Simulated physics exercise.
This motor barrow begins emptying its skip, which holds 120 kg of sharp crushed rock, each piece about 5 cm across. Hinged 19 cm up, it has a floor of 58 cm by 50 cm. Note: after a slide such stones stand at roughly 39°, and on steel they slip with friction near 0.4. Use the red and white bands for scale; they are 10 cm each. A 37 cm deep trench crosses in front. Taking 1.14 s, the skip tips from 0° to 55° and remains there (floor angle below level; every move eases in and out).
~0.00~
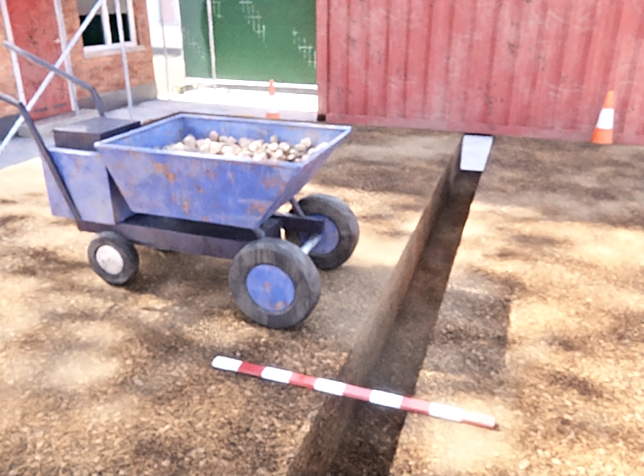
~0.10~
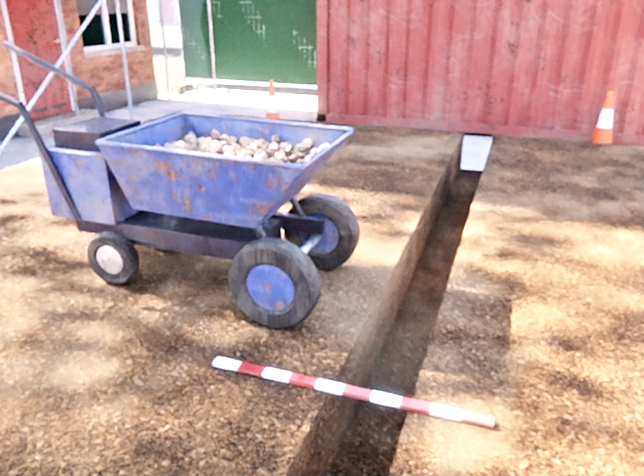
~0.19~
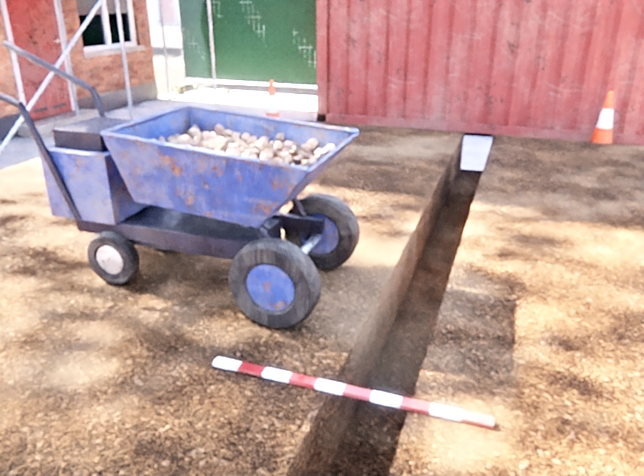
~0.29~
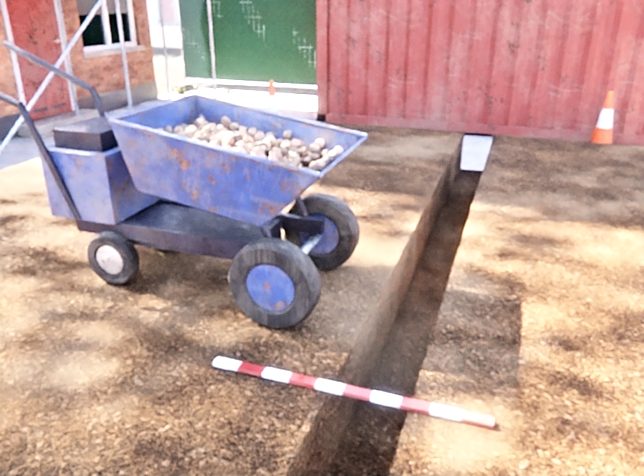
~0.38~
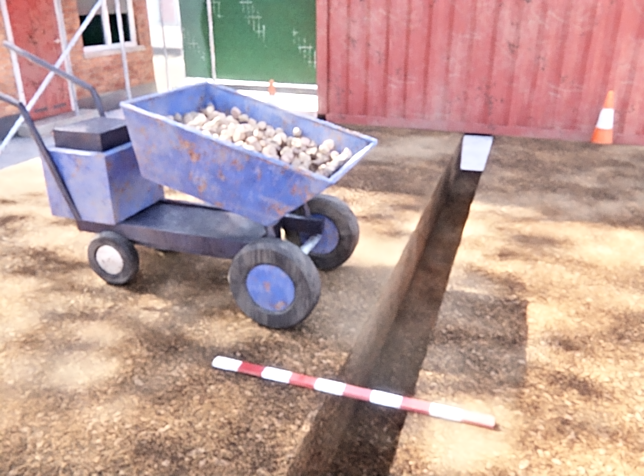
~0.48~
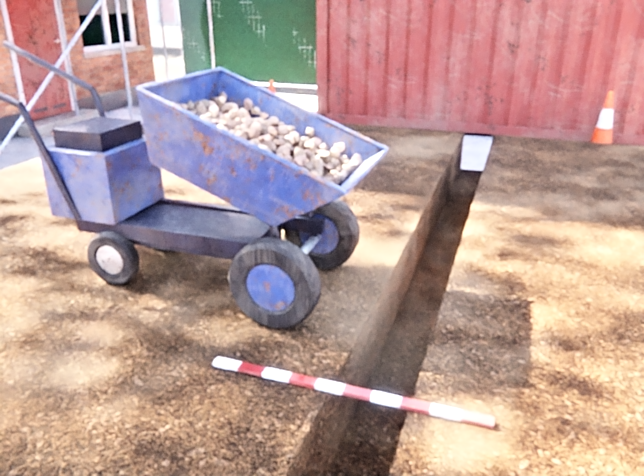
A blue motor barrow loaded with stones stood beside a narrow trench, and its skip slowly tilted forward to the right, the back end rising while its wheels stayed in place.
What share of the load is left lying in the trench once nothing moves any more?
About 9 per cent.
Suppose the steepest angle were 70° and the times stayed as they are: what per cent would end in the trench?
It would be near 40 per cent.
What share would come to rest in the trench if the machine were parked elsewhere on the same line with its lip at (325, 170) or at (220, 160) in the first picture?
0 %, then 5 %.
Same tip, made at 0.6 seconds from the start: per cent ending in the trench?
Around 10 per cent would end in the trench.
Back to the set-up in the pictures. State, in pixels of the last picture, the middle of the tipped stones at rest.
Somewhere near pixel (420, 389).
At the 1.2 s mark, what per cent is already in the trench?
Close to 0 per cent has got there by then.
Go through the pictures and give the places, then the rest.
The first frame shows lip at (299, 167), floor tilted 0°, highest stones at (264, 148).
In the second frame, the skip is at 1°, its lip at (302, 168); the top of the load is at (254, 147); the stones move at 0.2 m/s on average.
In the third frame, the skip is at 4°, its lip at (309, 171); the top of the load is at (219, 139); the stones move at 0.4 m/s on average.
In the fourth frame, the skip is at 9°, its lip at (319, 176); the top of the load is at (203, 128); the stones move at 0.5 m/s on average.
In the fifth frame, the skip is at 15°, its lip at (332, 183); the top of the load is at (207, 116); the stones move at 0.6 m/s on average.
The sixth frame shows lip at (346, 193), floor tilted 21°, highest stones at (212, 105); the stones move at 0.7 m/s on average.
After 0.9 s the floor is at 47°; 100 % in the skip; the foremost stones are at (377, 214).
After 1.2 s the floor is at 55°; 100 % in the skip; the foremost stones are at (408, 228).
After 1.6 s the floor is at 55°; 95 % in the skip, 2 % in the trench, 2 % past the trench; the foremost stones are at (475, 319).
After 3.5 s the floor is at 55°; 87 % in the skip, 9 % in the trench, 5 % past the trench; the foremost stones are at (505, 328).
